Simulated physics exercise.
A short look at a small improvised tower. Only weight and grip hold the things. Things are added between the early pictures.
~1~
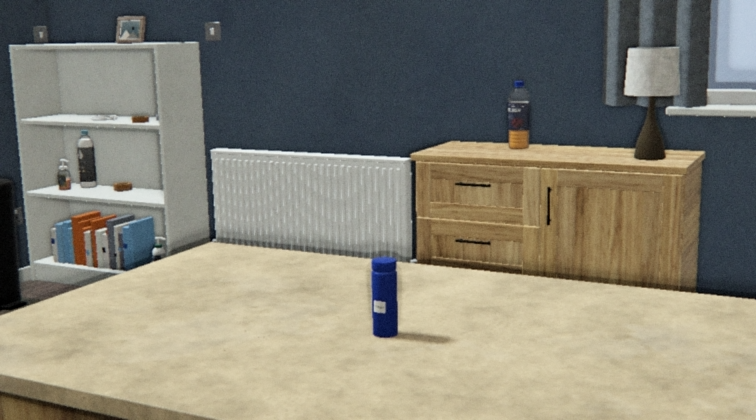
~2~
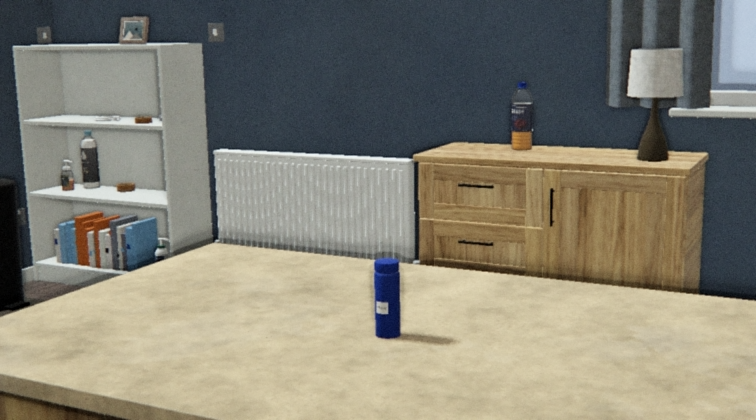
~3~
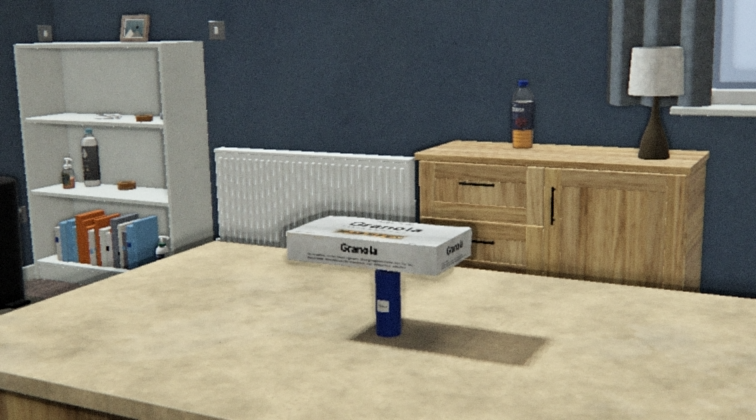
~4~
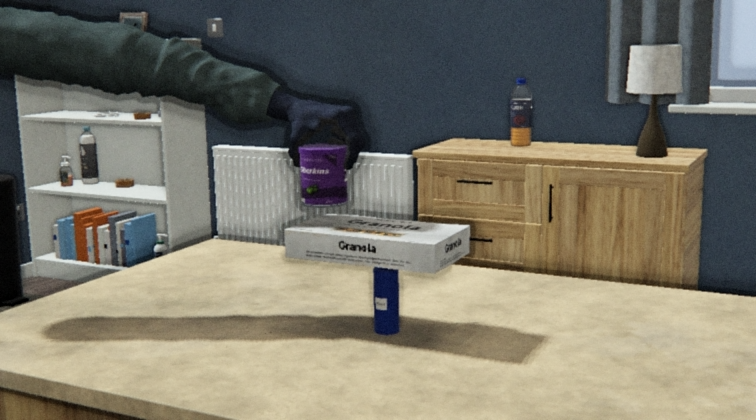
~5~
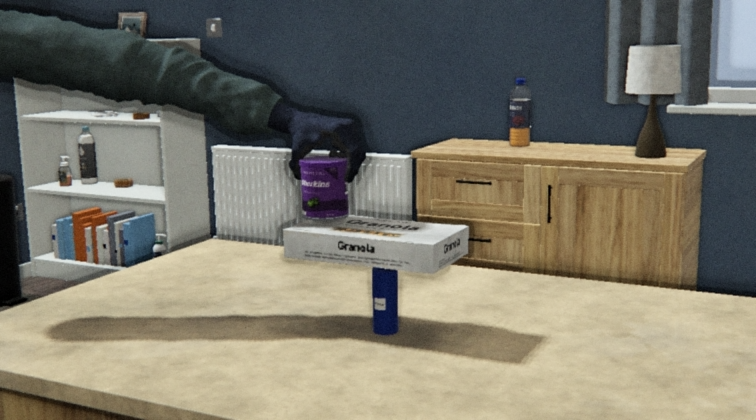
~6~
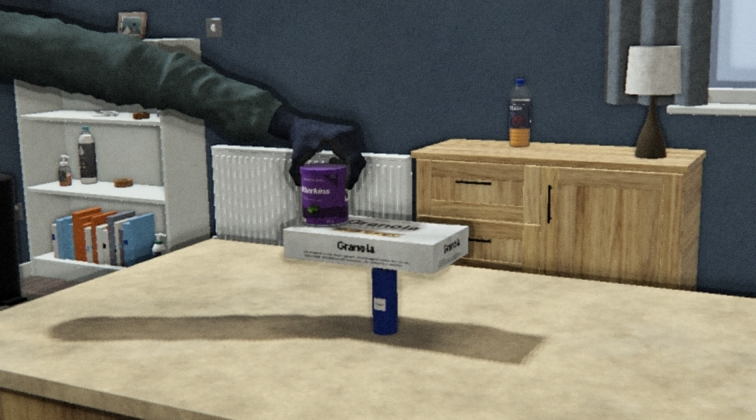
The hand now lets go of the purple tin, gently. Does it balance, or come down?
In the end the stack loses its balance.
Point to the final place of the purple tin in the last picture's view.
At about (234, 292).
Then, 0.40 s on from there, purple tin now fallen; white packet turned 73° from how it was put.
Then, 1.30 s on from there, white packet upside down.
In the end, fallen, purple tin and white packet; blue shaker unmoved. At the end, from the last picture's camera, purple tin near (234, 292). The stack comes apart.
